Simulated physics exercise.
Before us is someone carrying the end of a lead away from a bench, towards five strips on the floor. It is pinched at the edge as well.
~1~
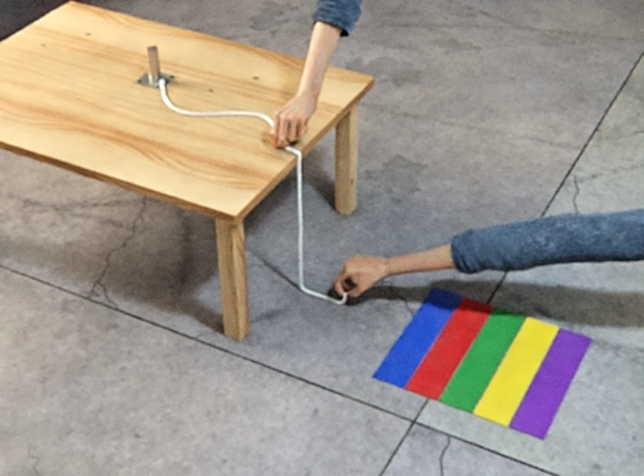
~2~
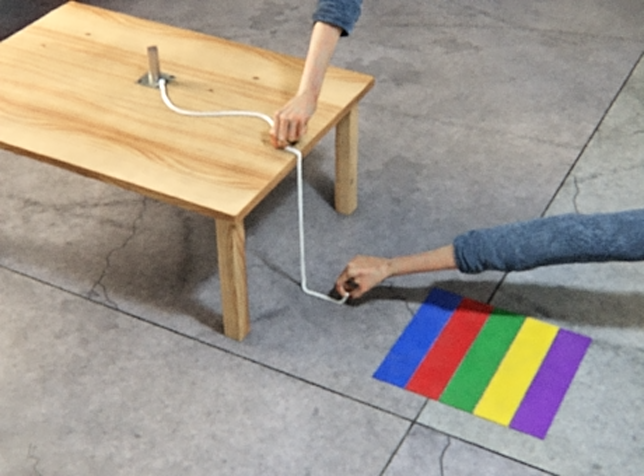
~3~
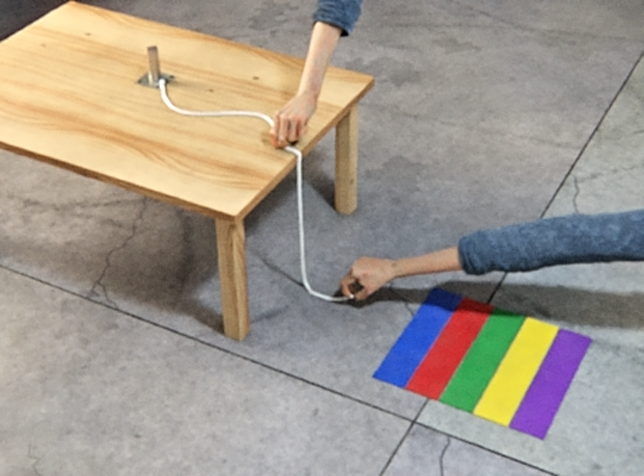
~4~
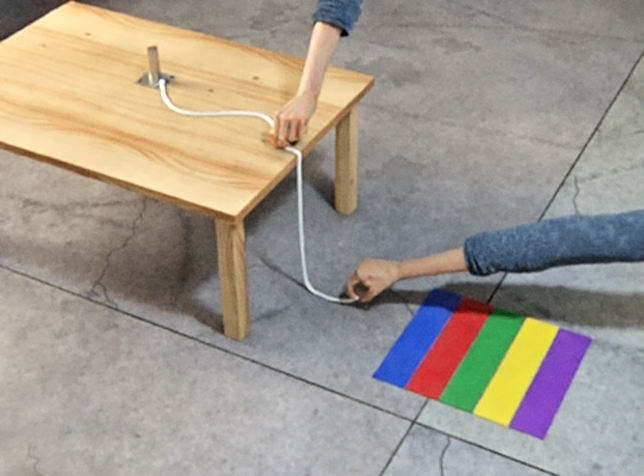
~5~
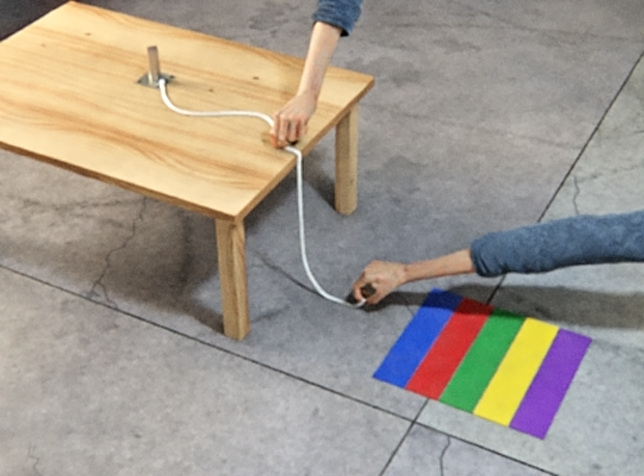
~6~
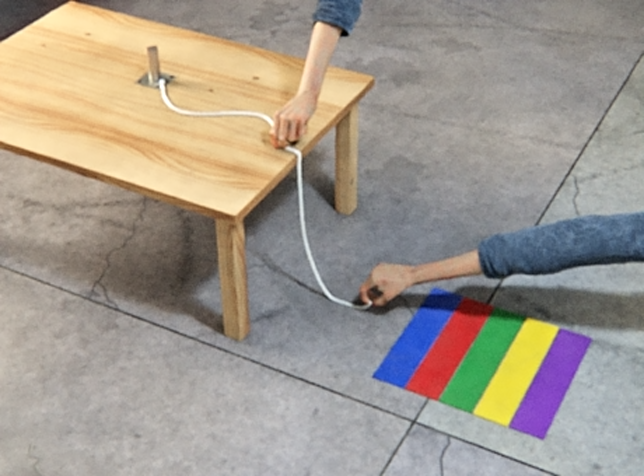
On a grey concrete floor beside a low wooden table, one hand pinches a white cord at the table's edge while another holds its end near five coloured strips. The lower hand draws the end slightly right, towards the blue strip, and the hanging cord shifts from a sharp bend into a smoother, slanting curve.
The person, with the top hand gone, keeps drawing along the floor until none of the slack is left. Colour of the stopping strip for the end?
Green.
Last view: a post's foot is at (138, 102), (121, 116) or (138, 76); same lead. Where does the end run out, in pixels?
Try by try, about (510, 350), (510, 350) and (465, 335).
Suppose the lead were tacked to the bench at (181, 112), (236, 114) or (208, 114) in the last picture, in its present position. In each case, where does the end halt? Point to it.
For the three tries you'd see (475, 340), (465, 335) and (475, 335).
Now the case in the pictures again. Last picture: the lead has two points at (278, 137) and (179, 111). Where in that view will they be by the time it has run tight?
End: (305, 148) and then (208, 102).
Soon after, end near (440, 326); over red.
Then, end near (473, 337); over green.
At full stretch, end near (494, 344); over green. Over green.
